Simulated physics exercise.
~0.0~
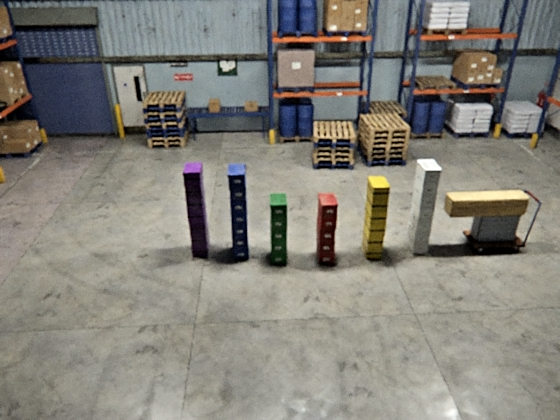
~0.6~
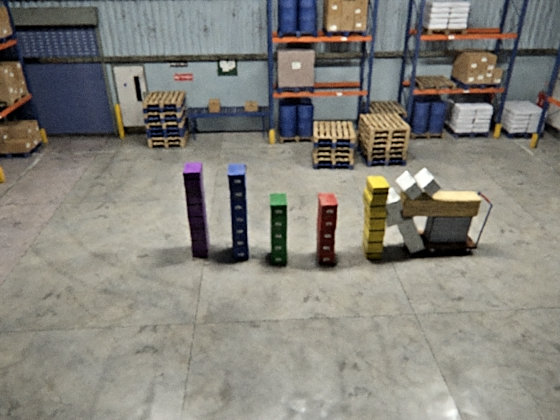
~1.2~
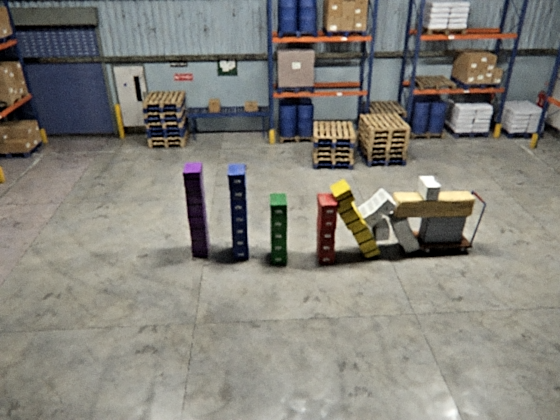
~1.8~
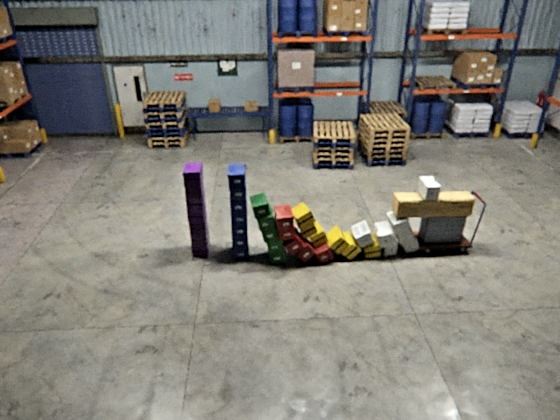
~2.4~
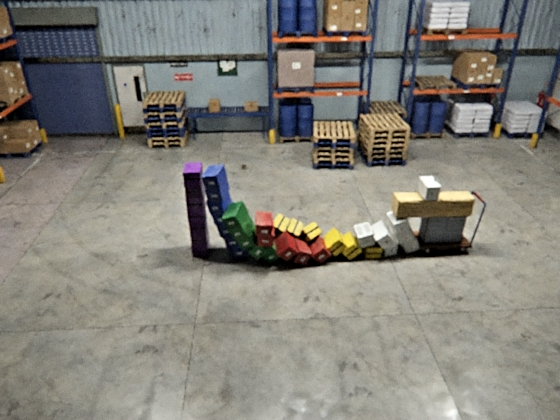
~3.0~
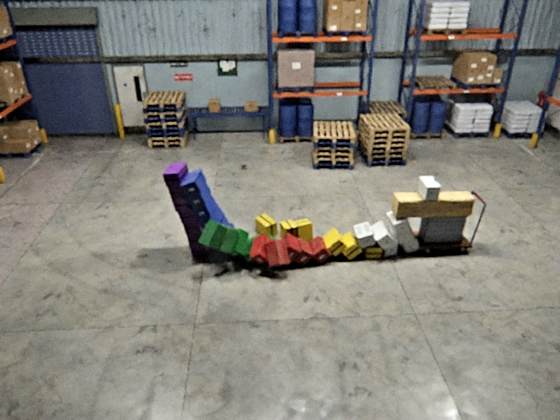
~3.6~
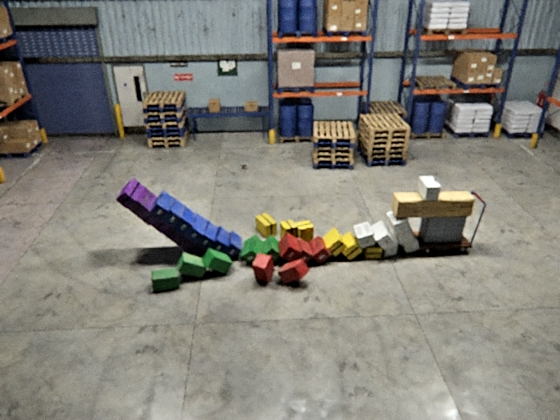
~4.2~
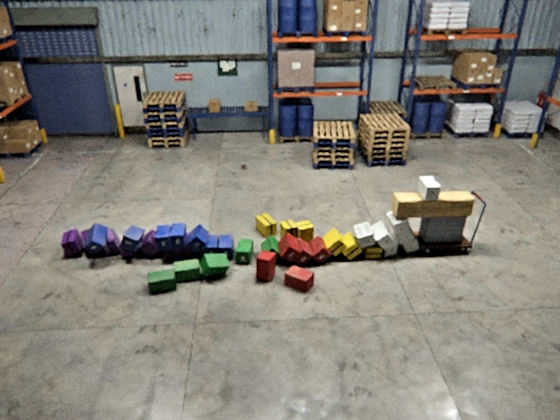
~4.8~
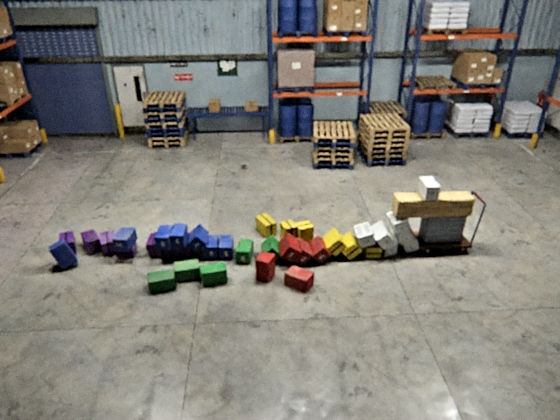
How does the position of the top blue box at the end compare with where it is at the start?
At the start it sits on top of the upright blue stack, and at the end it lies on the floor at the far left, near the purple boxes.
